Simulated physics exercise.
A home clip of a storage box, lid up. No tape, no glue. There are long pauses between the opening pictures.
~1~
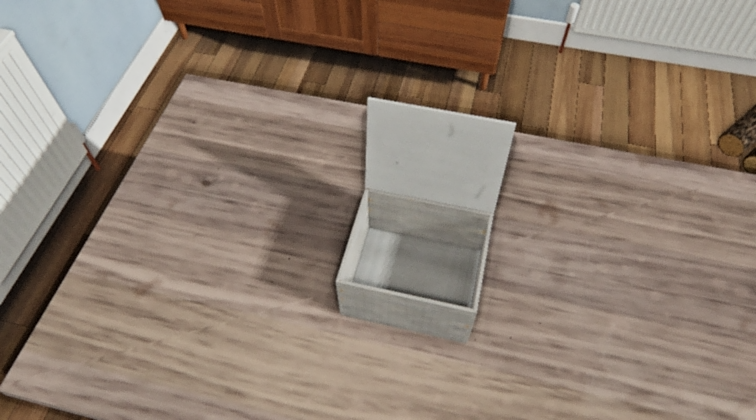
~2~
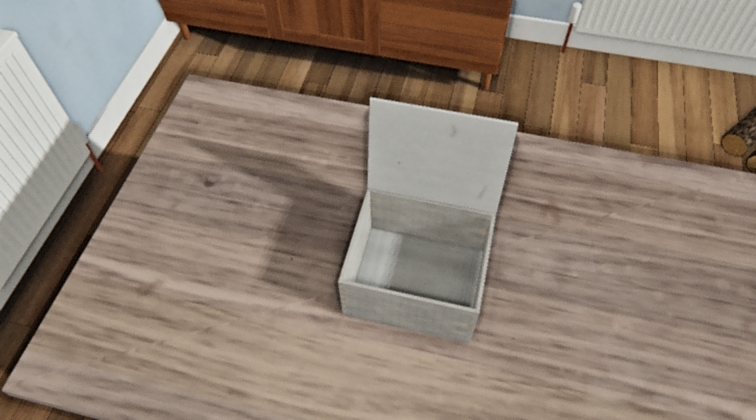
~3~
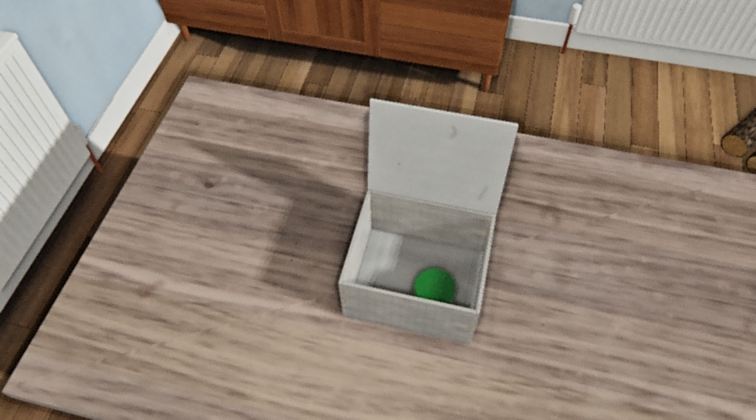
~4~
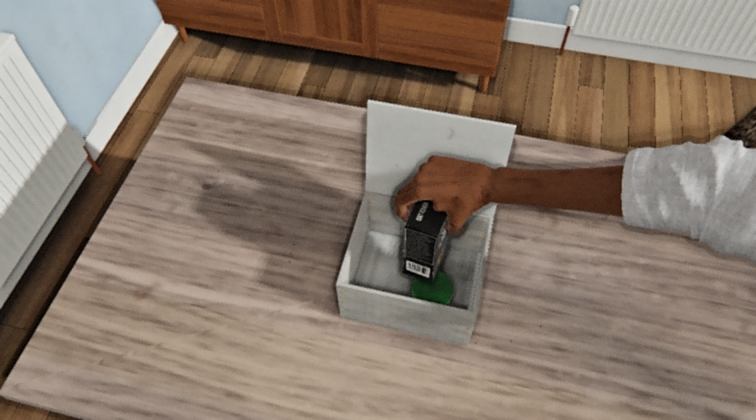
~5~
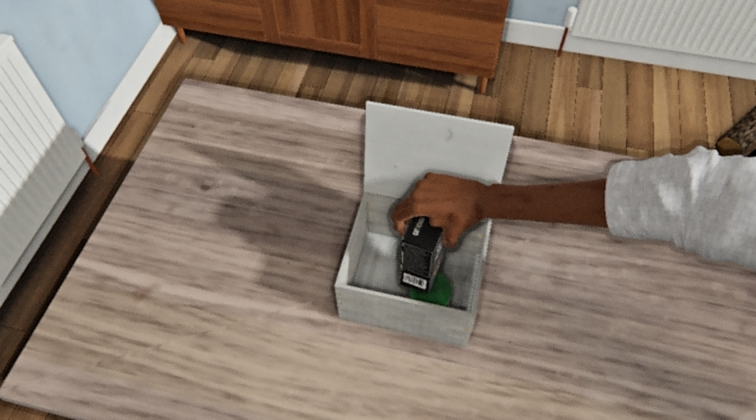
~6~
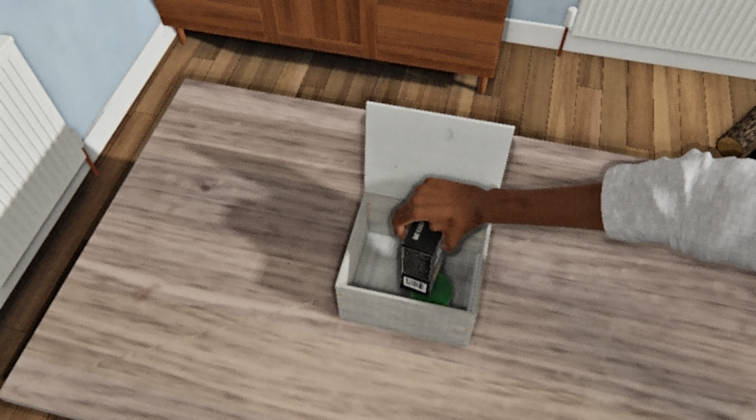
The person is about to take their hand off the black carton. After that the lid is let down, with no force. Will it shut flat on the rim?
Outcome: The lid is held up.
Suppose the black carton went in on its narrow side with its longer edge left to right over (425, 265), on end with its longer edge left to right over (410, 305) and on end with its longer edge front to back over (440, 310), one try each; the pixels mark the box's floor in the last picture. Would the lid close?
First try: It shuts flat; second try: It is held up; third try: It is held up.
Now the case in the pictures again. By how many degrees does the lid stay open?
Some 50° above the rim.
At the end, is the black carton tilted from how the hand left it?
It keeps its pose.
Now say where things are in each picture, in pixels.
In the first frame, the last thing is not in view yet.
In the second frame, the last thing is not in view yet.
In the third frame, the last thing is not in view yet; green tin (434, 295).
The fourth frame shows coming down; black carton (426, 239); green tin (431, 297).
The fifth frame shows coming down; black carton (423, 252).
The sixth frame shows in place under the hand; black carton (423, 256).
Then, 1.10 s after the last picture, lid starting down.
Then, 1.50 s after the last picture, lid 63° above the rim.
At rest, lid 50° above the rim; both in place. Seen from the same camera at the end, black carton near (423, 256).
